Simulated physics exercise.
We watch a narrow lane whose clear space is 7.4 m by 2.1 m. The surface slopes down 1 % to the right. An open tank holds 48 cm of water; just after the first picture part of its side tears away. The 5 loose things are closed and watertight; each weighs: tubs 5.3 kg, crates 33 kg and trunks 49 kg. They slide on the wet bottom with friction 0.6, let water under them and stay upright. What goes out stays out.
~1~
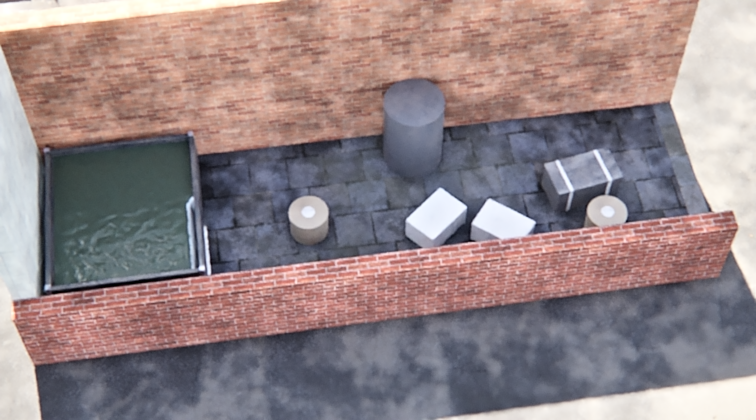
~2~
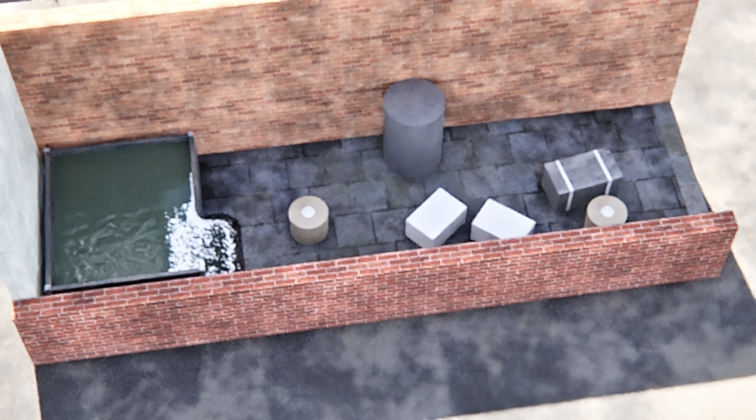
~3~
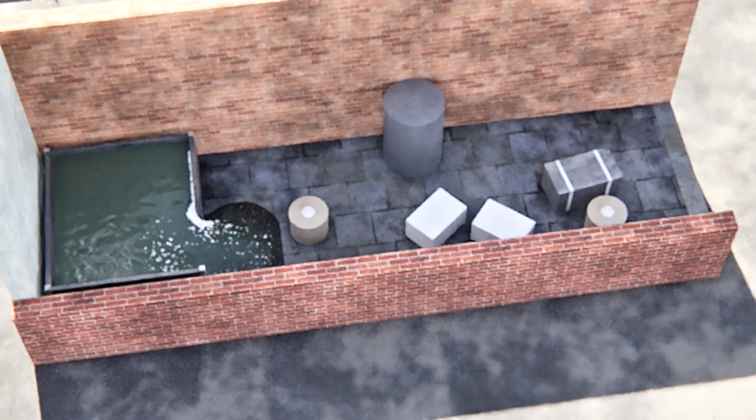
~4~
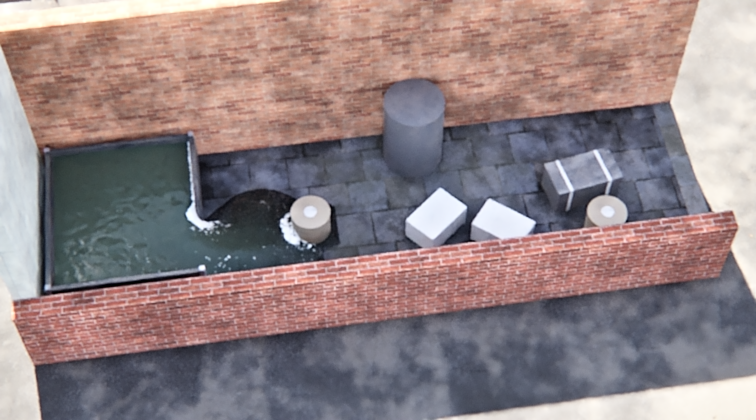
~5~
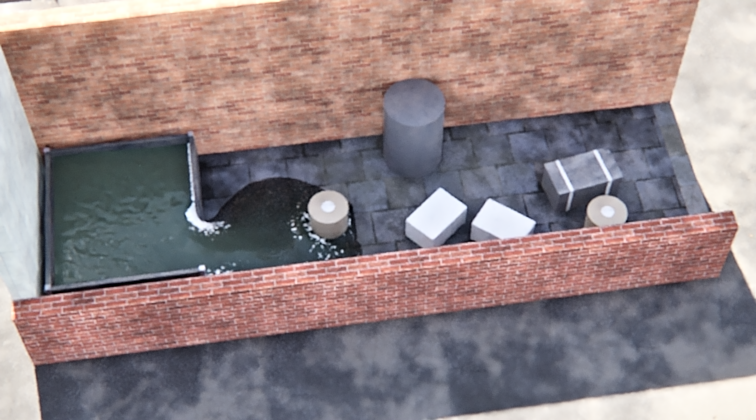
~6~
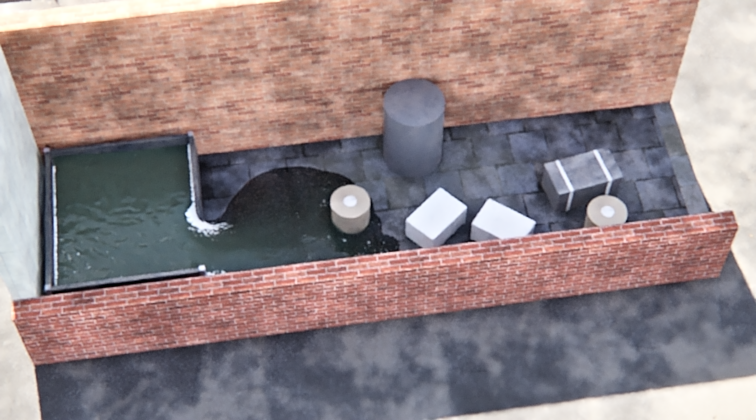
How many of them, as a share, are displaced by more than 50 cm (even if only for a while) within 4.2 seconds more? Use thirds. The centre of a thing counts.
It is two thirds or above.
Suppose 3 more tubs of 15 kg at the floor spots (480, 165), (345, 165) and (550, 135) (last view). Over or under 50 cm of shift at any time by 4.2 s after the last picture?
In that order: More, under, more.
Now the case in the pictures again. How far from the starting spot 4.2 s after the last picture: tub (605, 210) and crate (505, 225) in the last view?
In that order: Washed out, 80 cm.
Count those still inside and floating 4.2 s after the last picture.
At that moment 0.
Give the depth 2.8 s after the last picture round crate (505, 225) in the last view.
Roughly 11 cm.
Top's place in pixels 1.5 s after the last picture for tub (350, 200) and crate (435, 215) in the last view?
Near (517, 138) and (490, 191).
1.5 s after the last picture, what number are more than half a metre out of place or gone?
I count 2.
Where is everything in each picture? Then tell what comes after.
In the first picture, a tub at (308, 212), on the bottom; a tub at (607, 212), on the bottom; water covers 2.8 m2; 0 of 5 have shifted.
In the second picture, a tub at (308, 212) rests on the ground; a tub at (607, 212) rests on the ground; water covers 3.2 m2; 0 of 5 have shifted.
In the third picture, a tub at (308, 212) rests on the ground; a tub at (607, 212) rests on the ground; water covers 3.9 m2; 0 of 5 have shifted.
In the fourth picture, a tub at (310, 212), on the bottom; a tub at (607, 212), on the bottom; 4.4 m2 under water; 0 of 5 have shifted.
In the fifth picture, a tub at (328, 207) rests on the ground, 23 cm from its start; a tub at (607, 212), on the bottom; water covers 5.0 m2; 1 of 5 have shifted.
In the sixth picture, a tub at (350, 202), on the bottom, 49 cm from its start; a tub at (607, 212), on the bottom; 5.7 m2 under water; 1 of 5 have shifted.
Then, 0.4 s after the last picture 1 of 5 are over 50 cm from their spots; 0 afloat.
Then, 1.5 s after the last picture 2 of 5 are over 50 cm from their spots; 0 afloat.
Then, 2.8 s after the last picture 4 of 5 are over 50 cm from their spots; 0 afloat.
Then, 4.2 s after the last picture 4 of 5 are over 50 cm from their spots, and 4 have been at some point; 0 afloat.
